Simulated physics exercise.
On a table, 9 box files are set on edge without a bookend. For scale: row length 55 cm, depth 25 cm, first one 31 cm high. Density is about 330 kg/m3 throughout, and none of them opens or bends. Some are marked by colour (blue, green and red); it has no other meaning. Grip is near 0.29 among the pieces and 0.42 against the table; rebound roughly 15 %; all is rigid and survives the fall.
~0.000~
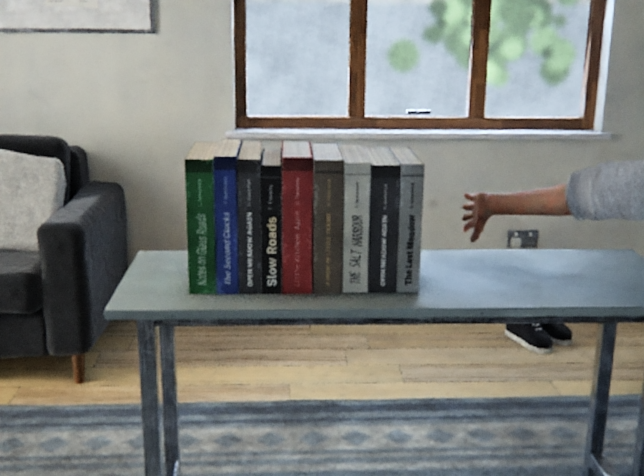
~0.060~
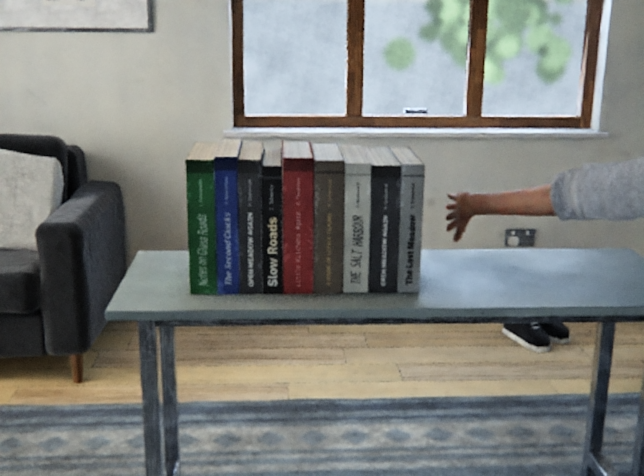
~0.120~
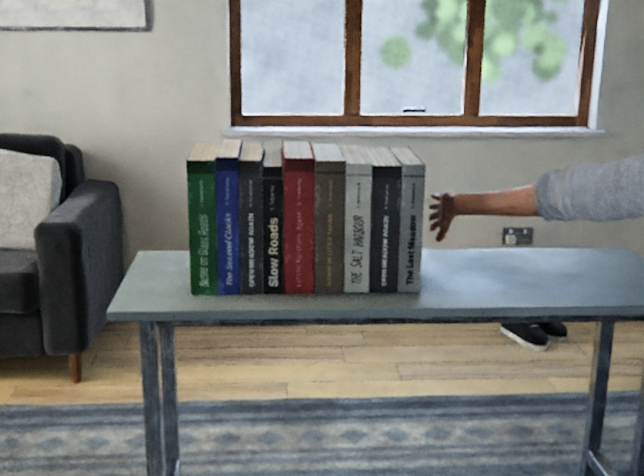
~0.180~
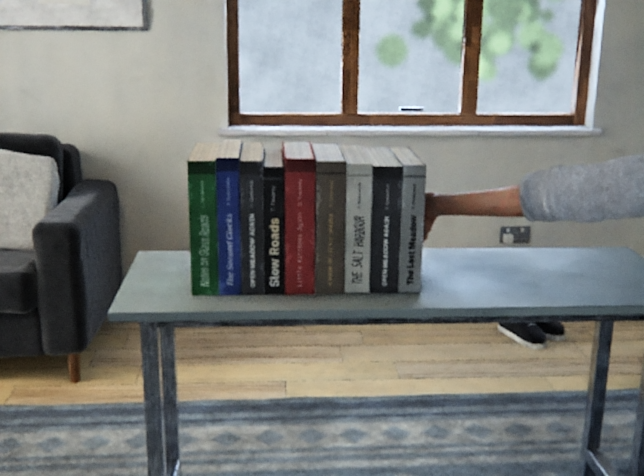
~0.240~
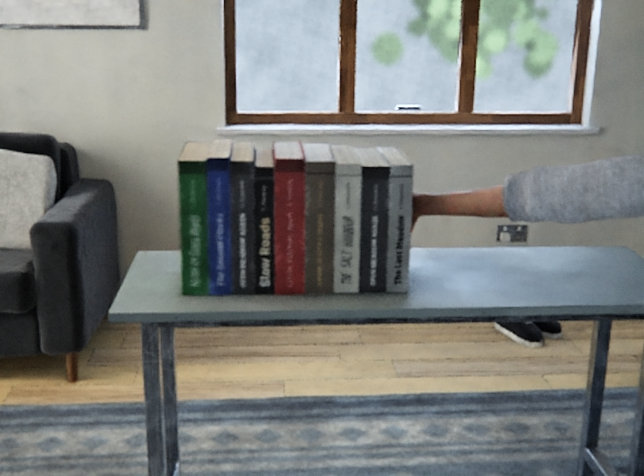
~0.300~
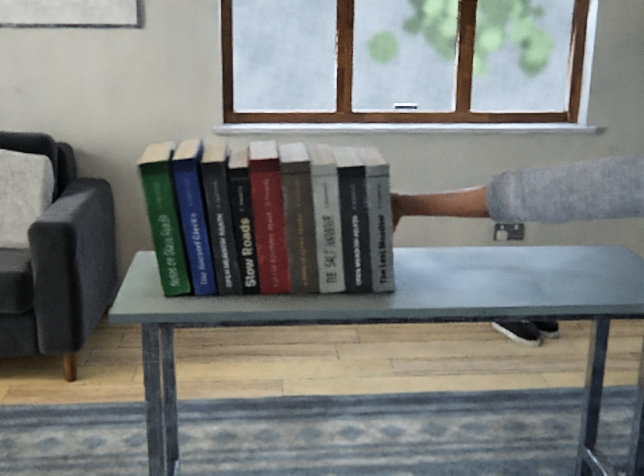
The clip opens on a tight row of upright books on a narrow table, with an outstretched hand approaching from the right. The hand reaches the dark book at the right end and pushes the row left, and the books shift and lean leftward, the green and blue ones most noticeably.
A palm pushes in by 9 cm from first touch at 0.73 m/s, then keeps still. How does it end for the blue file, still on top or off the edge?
It goes over the edge.
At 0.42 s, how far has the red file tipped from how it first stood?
Roughly 25°.
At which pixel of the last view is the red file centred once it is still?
Near (196, 238).
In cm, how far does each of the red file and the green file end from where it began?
Moved: Red 30, green 140.
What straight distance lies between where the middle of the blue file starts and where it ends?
Roughly 105 cm away.
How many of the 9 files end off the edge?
It comes to 3.
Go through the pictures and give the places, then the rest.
In the first picture (pixels give the middle of a visible side; the camera moves round a little), hand (485, 209) 15 cm from the first; blue file (226, 227); green file (201, 228); red file (297, 227); none has stirred.
Hand (467, 209) 10 cm from the first; blue file (227, 227), in the second picture.
Hand (450, 209) 58 mm from the first; blue file (228, 228), in the third picture.
Hand (433, 209) 15 mm from the first; blue file (229, 228), in the fourth picture.
Hand (415, 209) 29 mm in; blue file (219, 228); movement in 4 of them, in the fifth picture.
Hand (397, 209) 7 cm in; blue file (195, 228) 8° from how it stood; green file (165, 230) 8° from how it stood; red file (270, 228) 5° from how it stood; movement in 9 of them, in the sixth picture.
After 0.42 s, none of the 9 files off the edge, 9 disturbed; blue file 30° from how it stood; green file 43° from how it stood.
After 0.68 s, 1 of the 9 files off the edge; blue file on its side; green file upside down.
After 1.34 s, 3 of the 9 files off the edge; blue file on its side; green file on its side.
In the end (1.7 s), 3 of the 9 files off the edge; blue file on its side; green file on its side; red file 62° from how it stood.
